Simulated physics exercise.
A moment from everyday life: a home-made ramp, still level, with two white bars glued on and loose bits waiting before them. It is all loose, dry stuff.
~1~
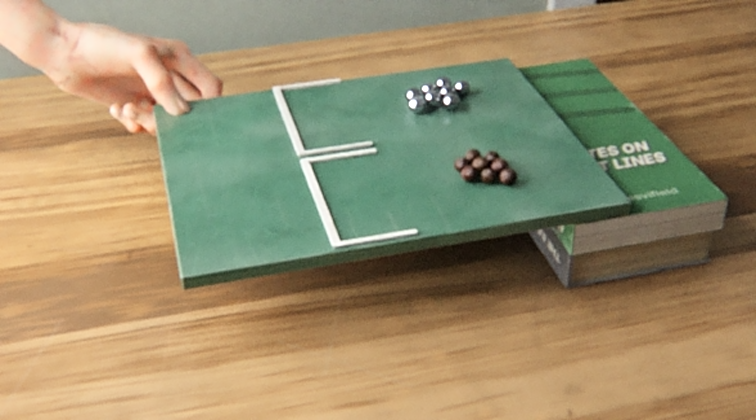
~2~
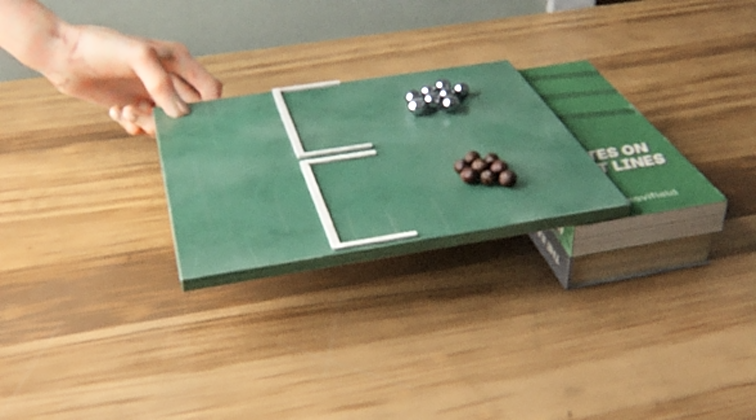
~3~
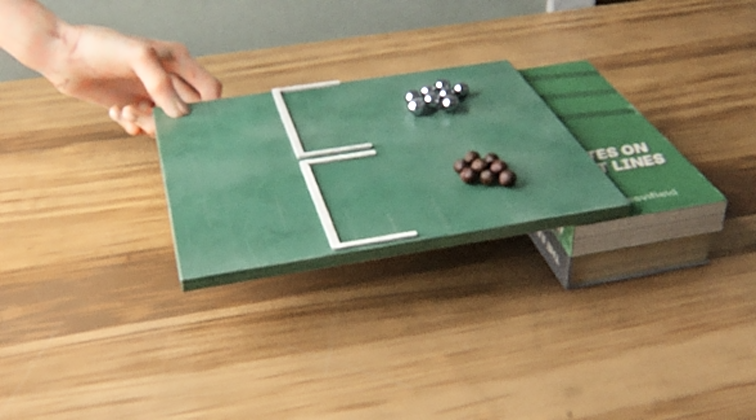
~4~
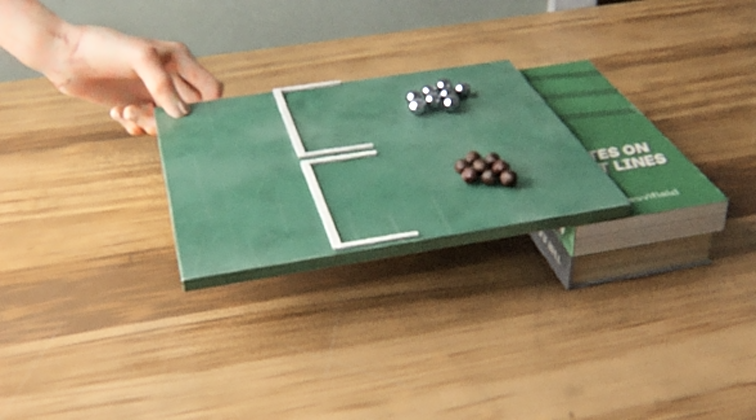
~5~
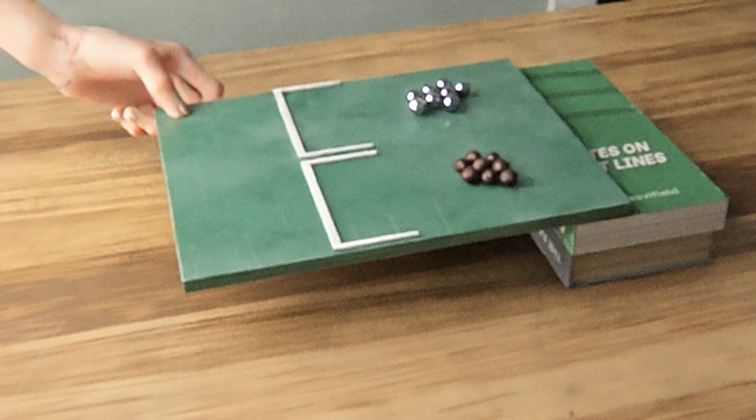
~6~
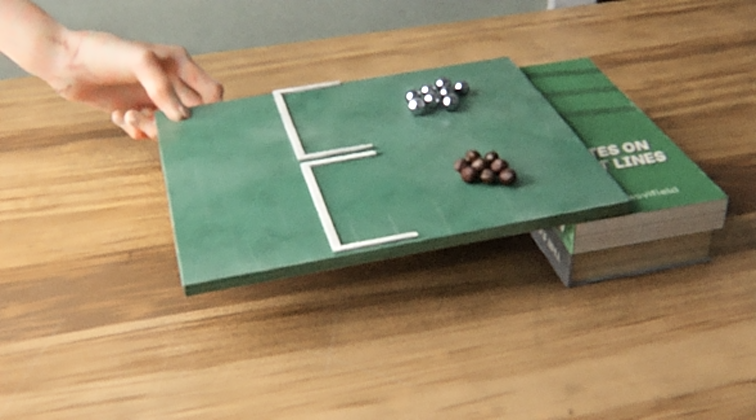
A hand holds a green board with two clusters of small balls almost perfectly still.
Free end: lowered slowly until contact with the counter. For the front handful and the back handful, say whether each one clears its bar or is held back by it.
Outcome: I expect the front handful to end up beyond its barrier. I expect the back handful to end up beyond its barrier.
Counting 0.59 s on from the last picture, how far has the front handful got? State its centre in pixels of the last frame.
(422, 197), roughly.
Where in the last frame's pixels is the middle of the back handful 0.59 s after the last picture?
(374, 122), give or take.
Then, 0.26 s on from there, board sloping at 5°; front handful where it was; back handful where it was.
Then, 0.59 s on from there, board sloping at 11°; front handful on its way down; back handful on its way down.
Then, 0.95 s on from there, board resting at 13°; front handful the whole lot past its bar; back handful the bulk past its bar.
In the end, board resting at 13°; front handful the whole lot past its bar; back handful the whole lot past its bar.
